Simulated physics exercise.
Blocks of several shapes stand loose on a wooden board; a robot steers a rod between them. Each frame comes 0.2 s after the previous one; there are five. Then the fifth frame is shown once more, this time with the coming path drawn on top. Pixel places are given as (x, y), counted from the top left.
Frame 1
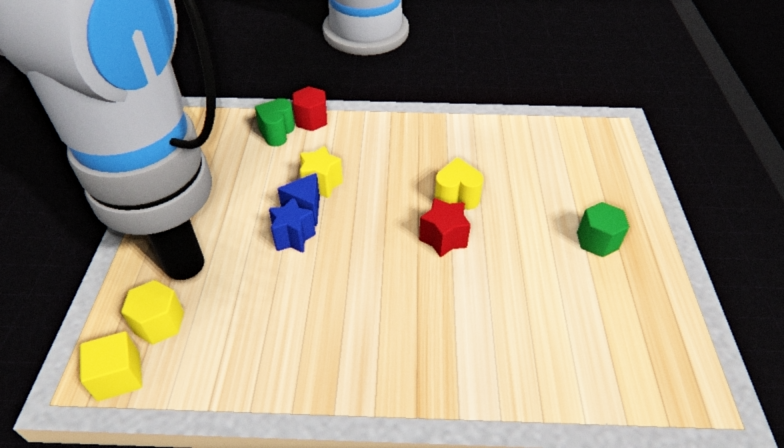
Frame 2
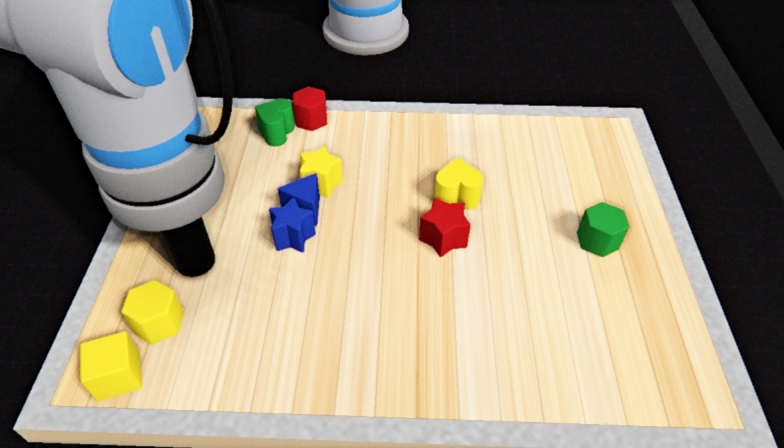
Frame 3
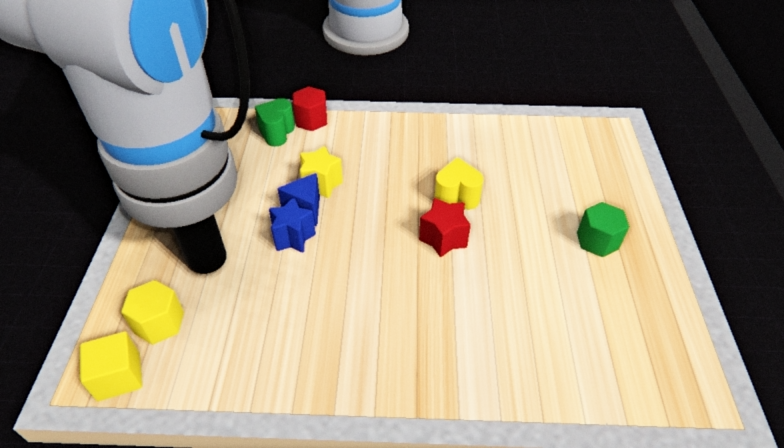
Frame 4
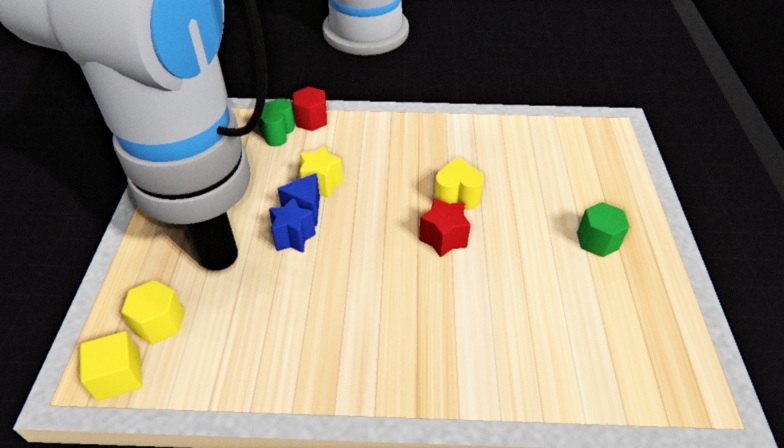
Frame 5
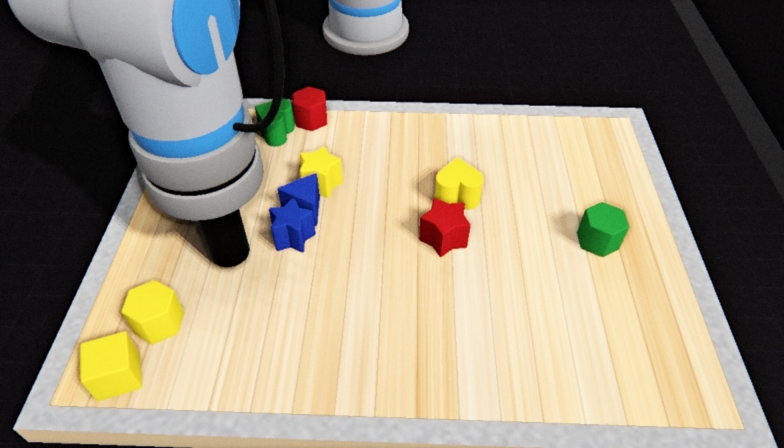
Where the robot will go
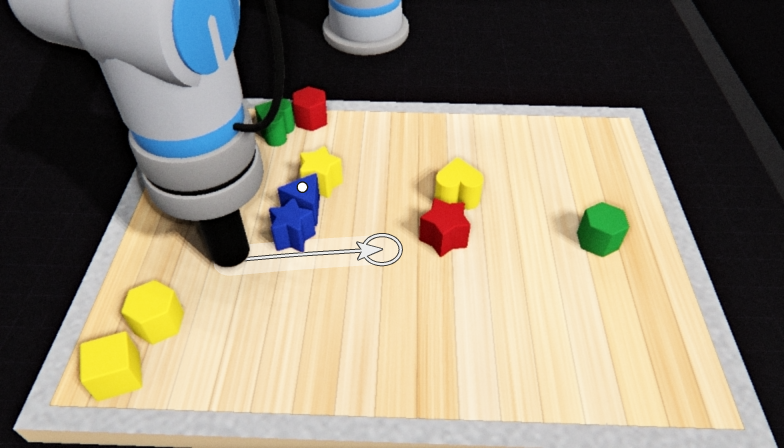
The clip shows a robot arm moving its dark rod a short way to the right over a wooden board, near two yellow blocks, while the scattered red, green, blue and yellow blocks all stay still.
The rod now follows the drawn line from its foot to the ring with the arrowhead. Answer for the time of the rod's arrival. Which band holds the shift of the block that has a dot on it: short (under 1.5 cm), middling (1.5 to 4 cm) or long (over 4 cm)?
Final distance: Less than 1.5 cm.
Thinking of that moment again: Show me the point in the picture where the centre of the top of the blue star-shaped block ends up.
Answer: (337, 202).
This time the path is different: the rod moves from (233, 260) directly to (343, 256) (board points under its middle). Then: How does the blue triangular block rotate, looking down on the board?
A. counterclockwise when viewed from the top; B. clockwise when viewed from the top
A.
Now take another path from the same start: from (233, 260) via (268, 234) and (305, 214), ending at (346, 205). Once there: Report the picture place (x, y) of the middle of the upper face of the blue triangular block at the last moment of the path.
At (371, 168).
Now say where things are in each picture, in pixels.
The first picture shows lower end of the rod (186, 266), tops of blocks, blue star-shaped block (289, 214), blue triangular block (302, 187), yellow star-shaped block (318, 160), red star-shaped block (447, 214).
The second picture shows rod (197, 263), blocks as before.
The third picture shows rod (208, 260), blocks as before.
The fourth picture shows rod (219, 257), blocks as before.
The fifth picture shows rod (231, 254), blue star-shaped block (289, 214), blue triangular block (302, 187), yellow star-shaped block (318, 160), red star-shaped block (447, 214).
The drawn path runs in a line from (233, 260) to (382, 249); the dot is on the blue triangular block.
On the path given first. One third of the way, rod (282, 249); blue star-shaped block (306, 208), turned 25° anticlockwise; blue triangular block (306, 184); yellow star-shaped block (319, 157).
Two thirds of the way, rod (332, 246); blue star-shaped block (333, 203), turned 75° anticlockwise; blue triangular block (308, 182), turned 25° anticlockwise; yellow star-shaped block (318, 156).
At the end, rod (382, 243); blue star-shaped block (337, 202), turned 95° anticlockwise; blue triangular block (308, 182), turned 25° anticlockwise; yellow star-shaped block (318, 156); red star-shaped block not moved.
